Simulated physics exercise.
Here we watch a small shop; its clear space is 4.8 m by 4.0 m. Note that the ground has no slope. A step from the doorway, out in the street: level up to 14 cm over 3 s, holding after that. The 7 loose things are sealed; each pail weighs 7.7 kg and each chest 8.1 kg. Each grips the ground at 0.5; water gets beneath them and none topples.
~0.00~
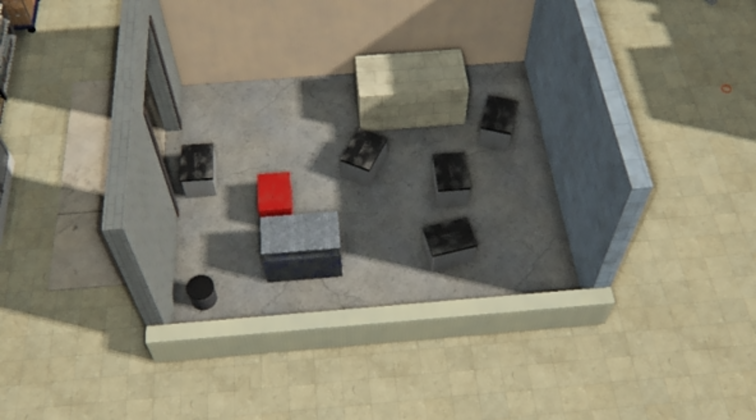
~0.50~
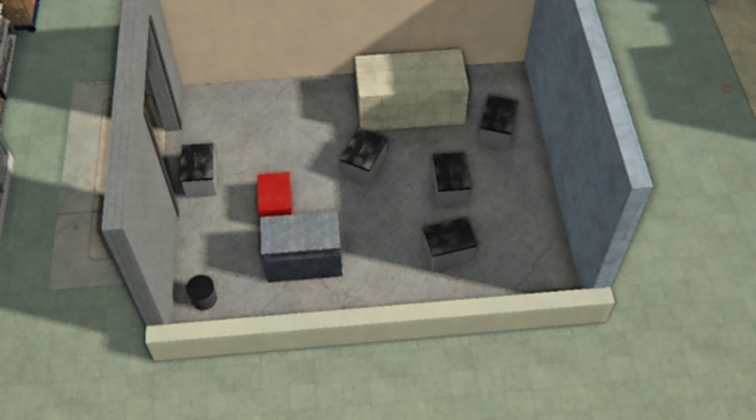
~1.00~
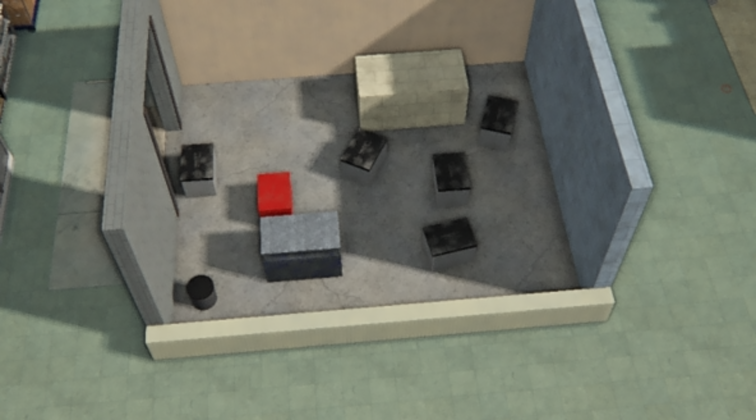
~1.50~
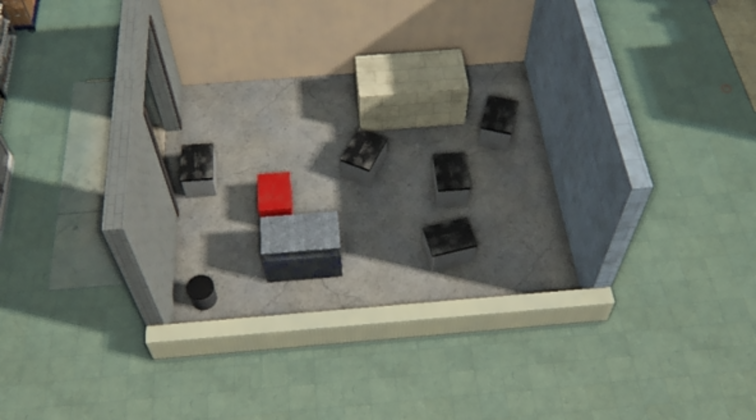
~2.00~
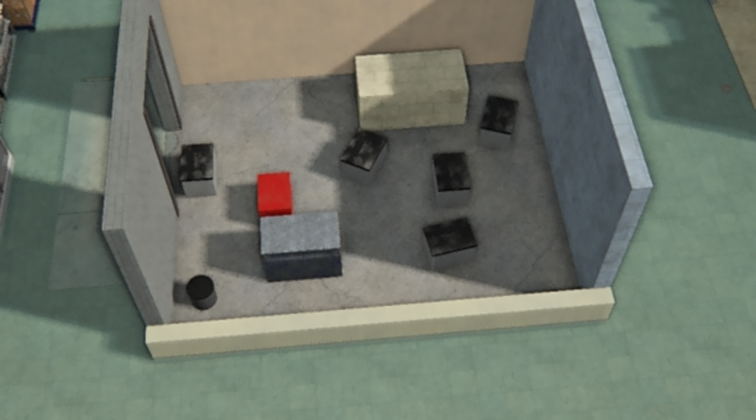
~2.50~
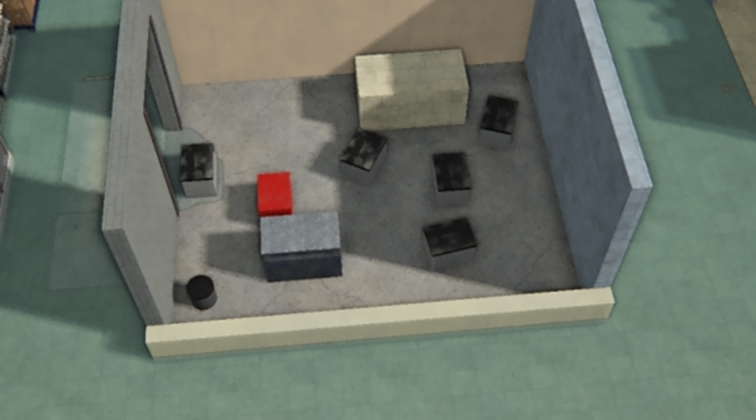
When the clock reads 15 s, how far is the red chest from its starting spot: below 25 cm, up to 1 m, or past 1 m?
It ends up well off.
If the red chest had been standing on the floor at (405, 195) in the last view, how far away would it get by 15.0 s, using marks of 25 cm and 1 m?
In that run it wanders far off.
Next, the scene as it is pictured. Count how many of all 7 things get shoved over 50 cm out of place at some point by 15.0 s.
Tally: 5.
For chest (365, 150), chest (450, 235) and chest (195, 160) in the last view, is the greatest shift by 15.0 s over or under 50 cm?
Order as asked: Above, above, above.
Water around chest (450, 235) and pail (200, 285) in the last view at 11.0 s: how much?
Depths: Near 4 cm, then near 2 cm.
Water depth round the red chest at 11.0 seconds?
Close to 5 centimetres.
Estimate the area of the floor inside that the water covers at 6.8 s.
Wet area: Approx. 12 m2.
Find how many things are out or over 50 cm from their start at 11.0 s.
Count: 5.
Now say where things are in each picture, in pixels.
The first picture shows the red chest at (274, 191), on the bottom; water covers 0.0 m2; 0 of 7 have shifted.
The second picture shows the red chest at (274, 191) rests on the ground; 0.0 m2 under water; 0 of 7 have shifted.
The third picture shows the red chest at (274, 191), on the bottom; 0.0 m2 under water; 0 of 7 have shifted.
The fourth picture shows the red chest at (274, 191) rests on the ground; water covers 0.0 m2; 0 of 7 have shifted.
The fifth picture shows the red chest at (274, 191), on the bottom; 0.0 m2 under water; 0 of 7 have shifted.
The sixth picture shows the red chest at (274, 191) rests on the ground; water covers 0.3 m2; 0 of 7 have shifted.
After 3.5 s the red chest is near (274, 191), 0.0 m from its start, aground; 0 afloat.
After 6.8 s the red chest is near (419, 201), 1.8 m from its start, aground; 1 afloat.
After 11.0 s the red chest is near (514, 227), 2.9 m from its start, afloat; 6 afloat.
After 15.0 s the red chest is near (522, 249), 3.1 m from its start, afloat; 6 afloat.
